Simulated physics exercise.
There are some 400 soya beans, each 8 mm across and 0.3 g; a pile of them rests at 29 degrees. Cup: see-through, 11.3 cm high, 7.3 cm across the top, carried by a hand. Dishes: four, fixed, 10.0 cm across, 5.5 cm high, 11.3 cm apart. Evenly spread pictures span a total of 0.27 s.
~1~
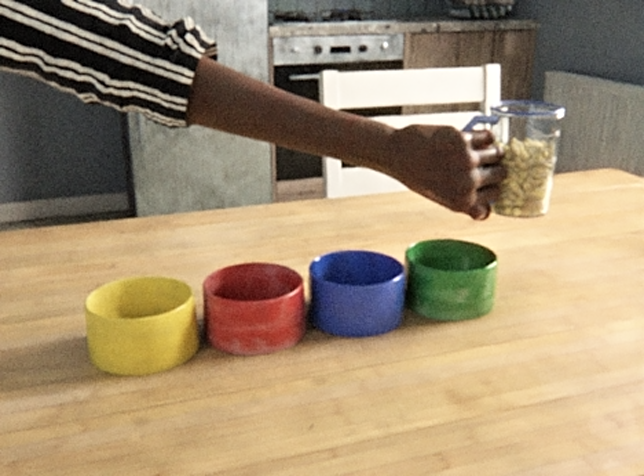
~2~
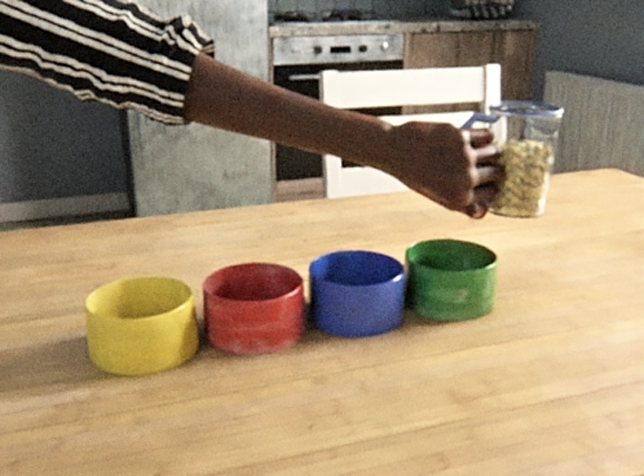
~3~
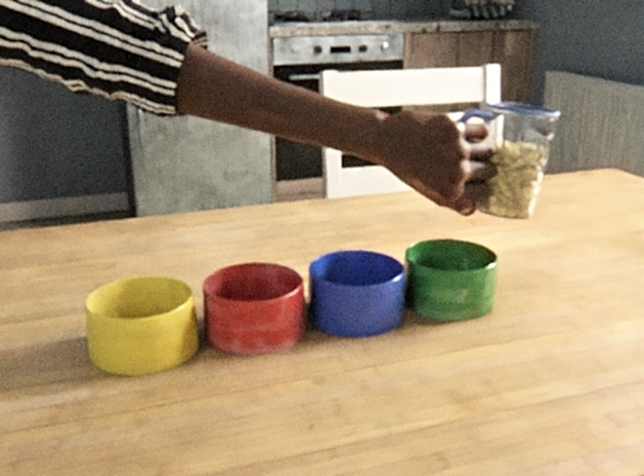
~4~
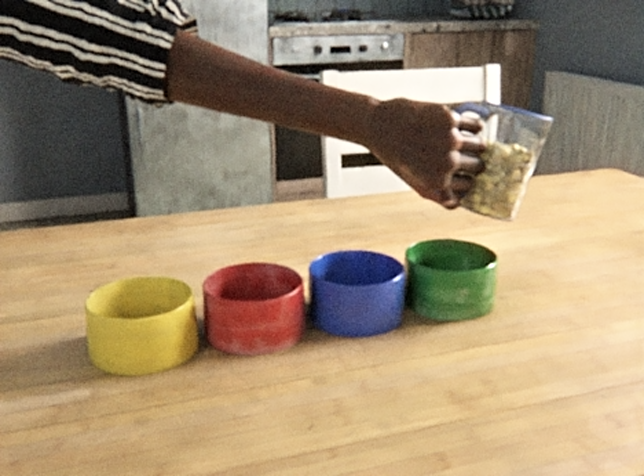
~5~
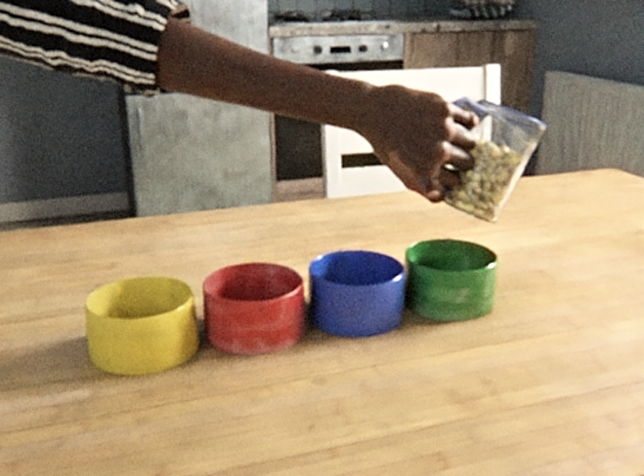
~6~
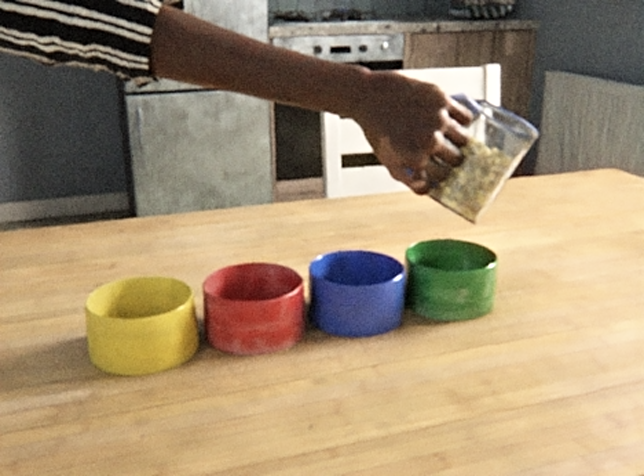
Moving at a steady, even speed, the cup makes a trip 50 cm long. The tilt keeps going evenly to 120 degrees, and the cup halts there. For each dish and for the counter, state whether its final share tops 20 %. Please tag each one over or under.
Red dish - under; blue dish - over; green dish - under; yellow dish - under; counter - under.
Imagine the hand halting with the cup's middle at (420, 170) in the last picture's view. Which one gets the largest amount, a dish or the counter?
Green.
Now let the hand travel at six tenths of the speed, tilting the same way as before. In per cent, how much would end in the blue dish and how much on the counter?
Blue: 0; counter: 0.
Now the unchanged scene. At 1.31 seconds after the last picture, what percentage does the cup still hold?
Somewhere close to 0 percent.
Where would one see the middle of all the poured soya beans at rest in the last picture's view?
Roughly pixel (358, 300).
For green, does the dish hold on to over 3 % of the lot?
For green, correct.
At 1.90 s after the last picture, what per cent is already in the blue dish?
By that moment, around 80 percent has got there.
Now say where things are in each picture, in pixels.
The first picture shows cup at (522, 160), tilt 0 degrees, lip at (556, 106), moved 0.0 cm; middle of the pieces at (522, 175); green dish at (451, 255); blue dish at (356, 268); red dish at (253, 282); yellow dish at (140, 297).
The second picture shows cup at (519, 160), tilt 2 degrees, lip at (554, 107), moved 0.3 cm; middle of the pieces at (520, 175).
The third picture shows cup at (512, 161), tilt 7 degrees, lip at (551, 111), moved 1.3 cm; middle of the pieces at (511, 176).
The fourth picture shows cup at (501, 162), tilt 16 degrees, lip at (544, 118), moved 2.7 cm; middle of the pieces at (498, 177).
The fifth picture shows cup at (489, 163), tilt 24 degrees, lip at (537, 125), moved 4.1 cm; middle of the pieces at (485, 177).
The sixth picture shows cup at (478, 164), tilt 32 degrees, lip at (529, 134), moved 5.5 cm; middle of the pieces at (472, 178); green dish at (451, 255); blue dish at (356, 268); red dish at (253, 282); yellow dish at (140, 297).
Then, 0.79 s after the last picture, tilt 120 degrees; cup holds 25 %, blue 55 %, green 5 %.
Then, 1.31 s after the last picture, tilt 120 degrees; cup holds 0 %, blue 80 %, green 5 %.
Then, 1.90 s after the last picture, tilt 120 degrees; cup holds 0 %, blue 80 %, green 5 %.
In the end, red 0 %, blue 80 %, green 5 %, yellow 0 %, counter 15 %.
